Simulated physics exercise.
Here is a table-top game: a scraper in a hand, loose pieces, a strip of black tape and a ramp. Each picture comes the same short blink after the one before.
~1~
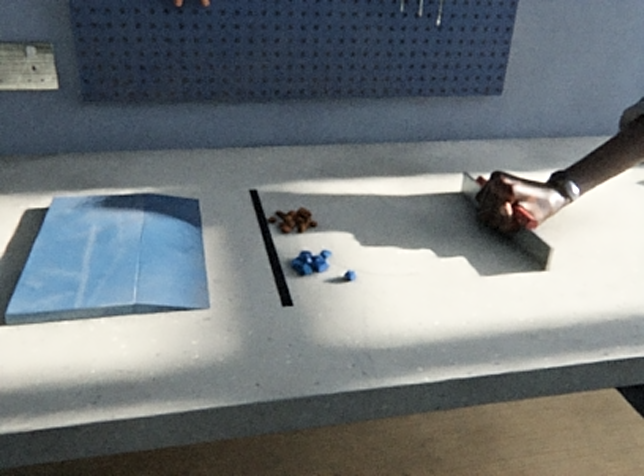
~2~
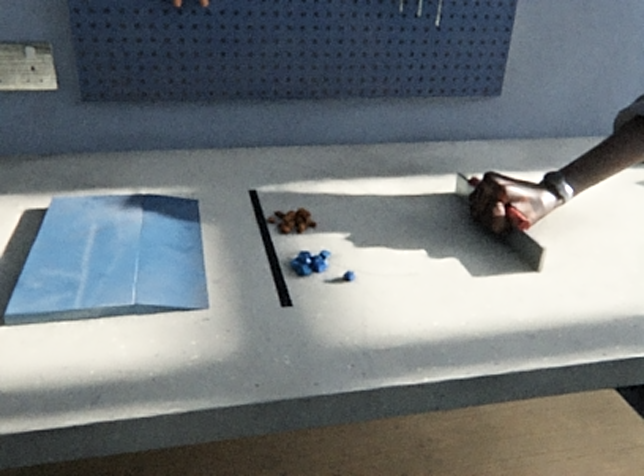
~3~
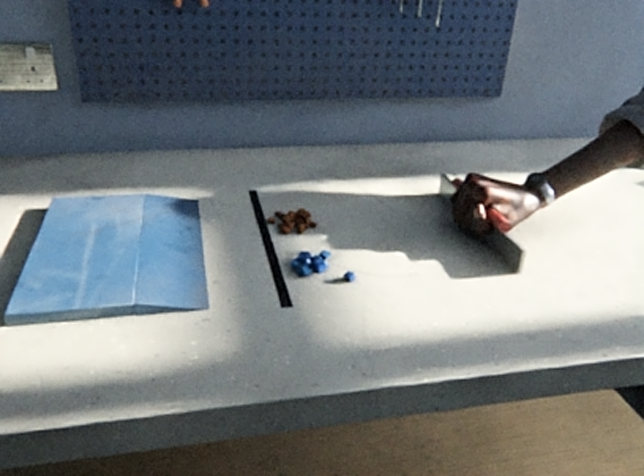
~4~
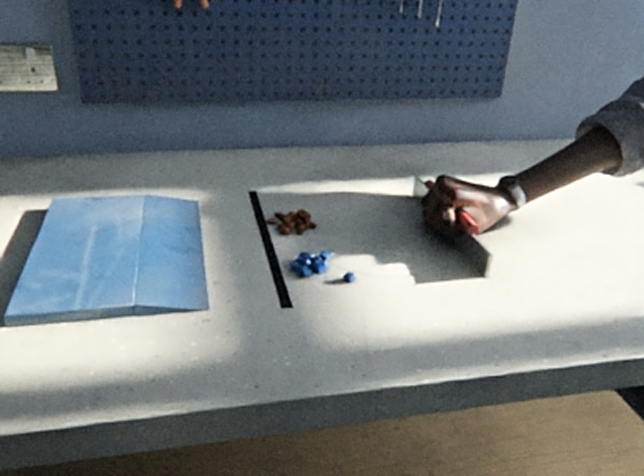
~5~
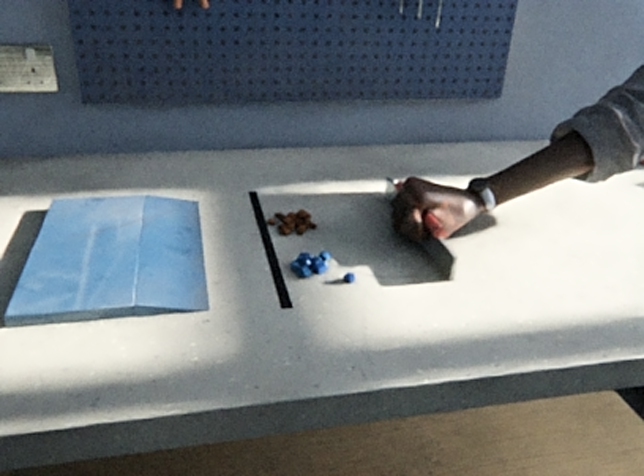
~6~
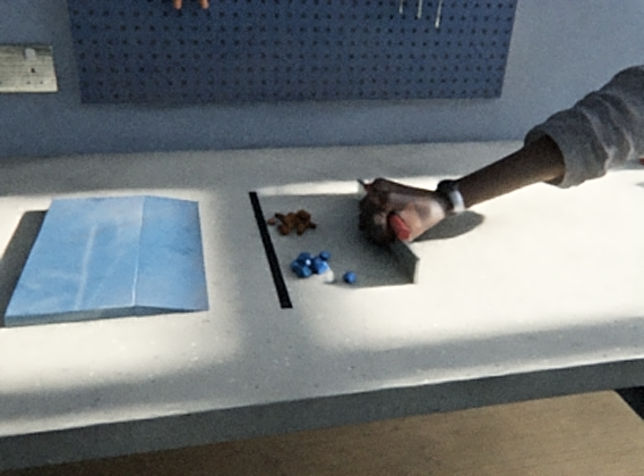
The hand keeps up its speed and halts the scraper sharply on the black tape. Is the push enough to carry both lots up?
Here the nearer portion falls short of the top, and the farther portion falls short of the top.
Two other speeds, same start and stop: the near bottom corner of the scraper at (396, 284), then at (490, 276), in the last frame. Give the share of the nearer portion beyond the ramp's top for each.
About 0 and 0 per cent.
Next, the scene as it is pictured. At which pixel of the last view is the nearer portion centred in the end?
Around (207, 276).
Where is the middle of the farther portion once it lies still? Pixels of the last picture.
Close to (200, 225).
Then, 0.12 s later than the last frame, scraper still moving, near (316, 217); nearer portion every one short of the ramp; farther portion every one short of the ramp.
Then, 0.26 s later than the last frame, scraper stopped at the black tape; nearer portion every one short of the ramp; farther portion every one short of the ramp.
Then, 0.54 s later than the last frame, scraper stopped at the black tape; nearer portion roughly a quarter on the ramp, the larger part short of the ramp; farther portion roughly a third on the ramp, roughly two thirds short of the ramp.
When it is over, scraper stopped at the black tape; nearer portion not one past the top, roughly a quarter on the ramp, the larger part short of the ramp; farther portion not one past the top, roughly a third on the ramp, roughly two thirds short of the ramp.
